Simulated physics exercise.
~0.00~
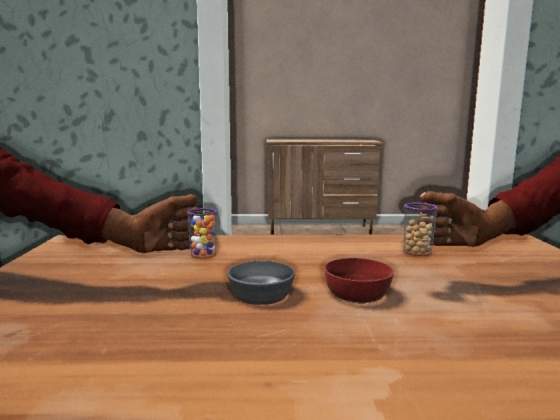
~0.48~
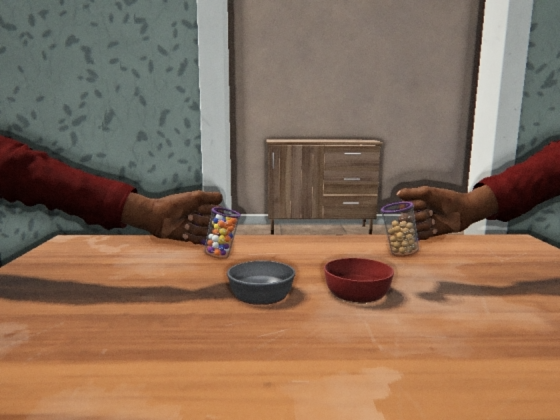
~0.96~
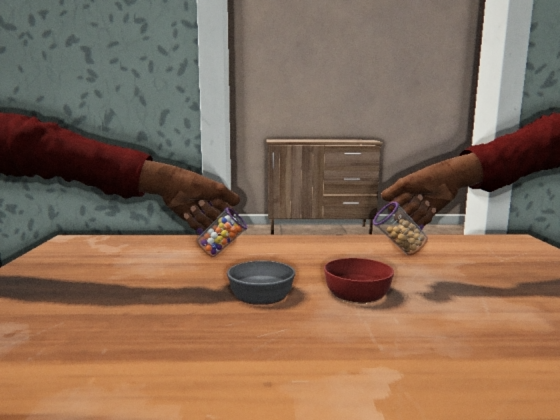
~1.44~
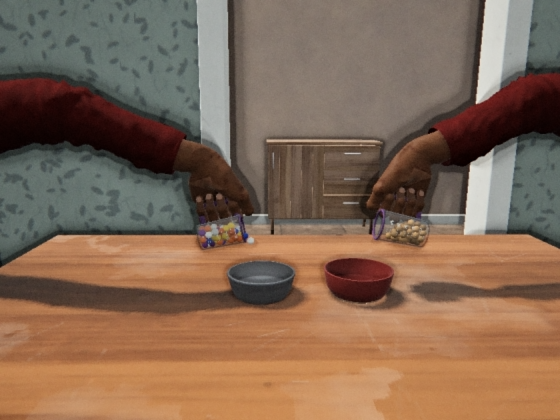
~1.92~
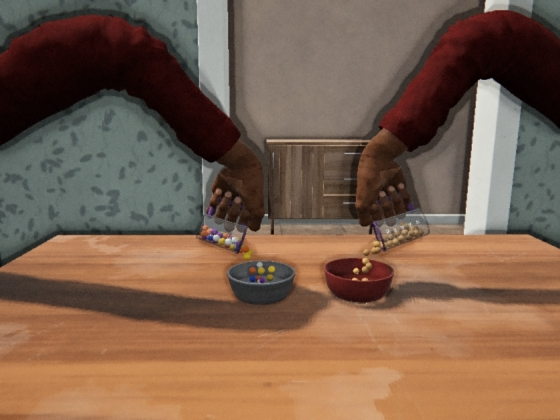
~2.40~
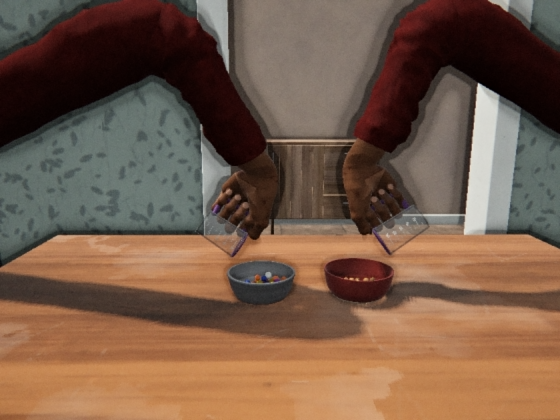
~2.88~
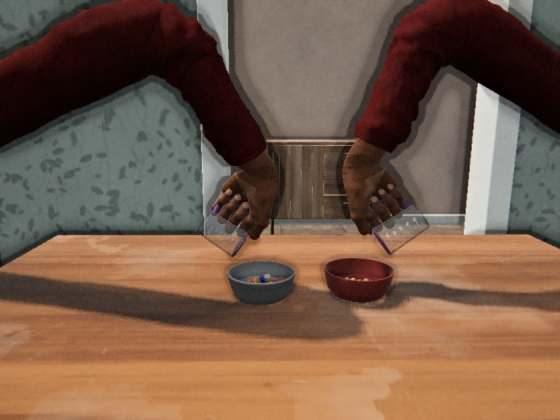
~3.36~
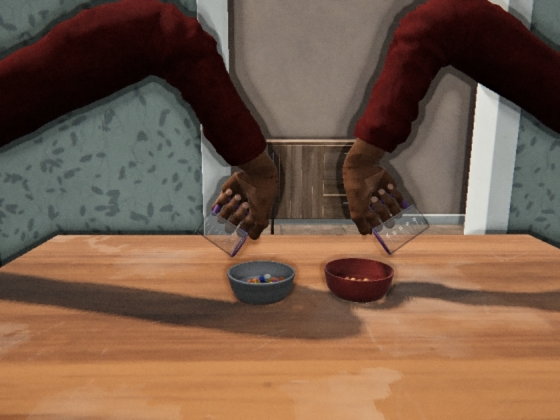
At a wooden table in a room with leafy green walls and a low cabinet behind, two hands in dark red sleeves hold clear cups above a grey bowl on the left and a red bowl on the right. The left cup holds colourful balls, the right one tan pieces. The hands move inward and tilt the cups until they lie on their sides. Both loads then spill into the bowls below. The cups end upside down and empty, held still, with everything resting inside the two bowls and nothing on the table.
